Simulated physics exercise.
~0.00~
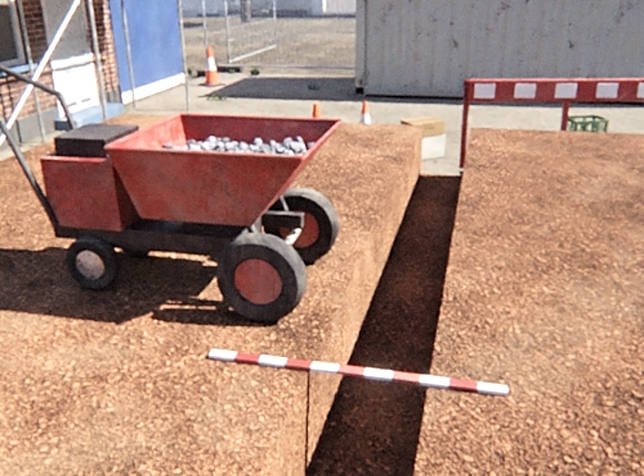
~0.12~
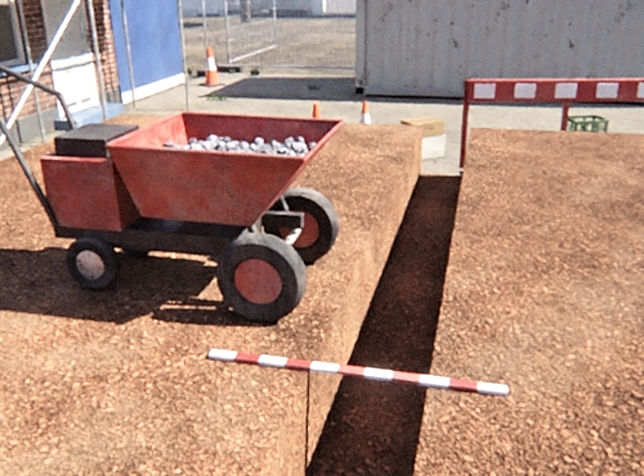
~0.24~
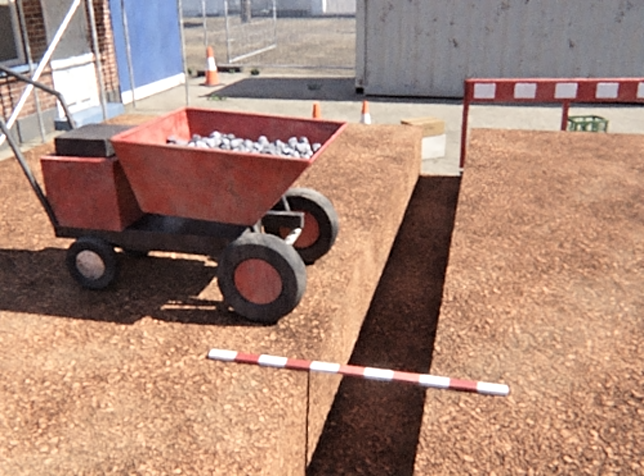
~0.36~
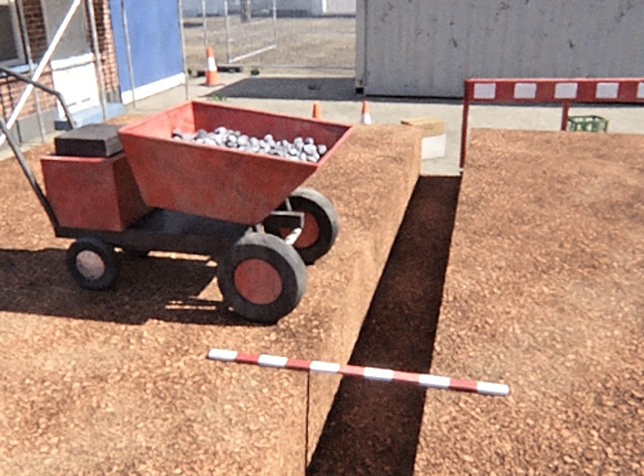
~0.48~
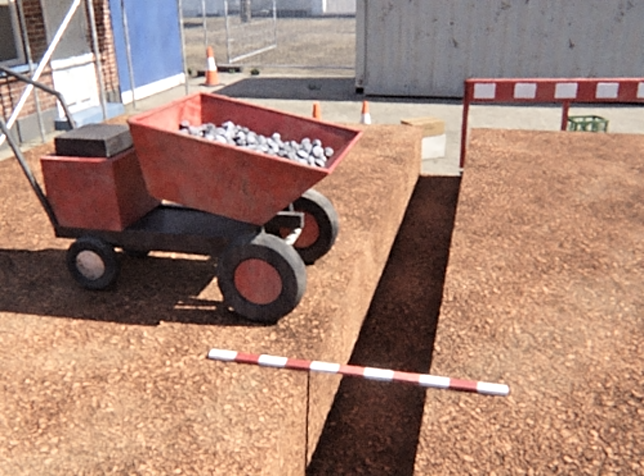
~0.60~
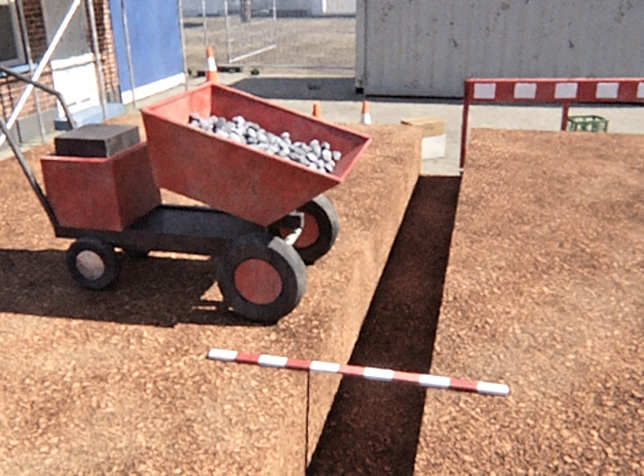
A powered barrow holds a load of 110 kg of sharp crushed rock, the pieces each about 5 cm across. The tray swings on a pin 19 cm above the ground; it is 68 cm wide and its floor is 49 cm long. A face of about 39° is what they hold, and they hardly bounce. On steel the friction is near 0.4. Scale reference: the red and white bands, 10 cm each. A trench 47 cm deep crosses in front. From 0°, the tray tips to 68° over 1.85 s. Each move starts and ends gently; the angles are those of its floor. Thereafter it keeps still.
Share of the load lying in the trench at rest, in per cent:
58 per cent.
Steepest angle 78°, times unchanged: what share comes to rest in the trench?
The trench would hold about 80% of it.
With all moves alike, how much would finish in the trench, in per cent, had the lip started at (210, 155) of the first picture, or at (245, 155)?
Roughly 70 in a hundred from the first, 75 in a hundred from the second.
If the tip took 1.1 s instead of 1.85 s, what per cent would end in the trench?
I'd put it at some 55 in a hundred.
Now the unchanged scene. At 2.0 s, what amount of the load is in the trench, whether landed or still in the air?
Something like 10 in a hundred.
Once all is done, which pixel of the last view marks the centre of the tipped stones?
Roughly (419, 375), I'd say.
After 1.4 s the floor is at 57°; 100 % in the tray; the foremost stones are at (386, 235).
After 2.0 s the floor is at 68°; 89 % in the tray, 9 % in the trench, 2 % past the trench; the foremost stones are at (465, 323).
After 2.3 s the floor is at 68°; 64 % in the tray, 21 % in the trench, 14 % past the trench; the foremost stones are at (511, 288).
After 4.2 s the floor is at 68°; 25 % in the tray, 58 % in the trench, 17 % past the trench; the foremost stones are at (532, 290).
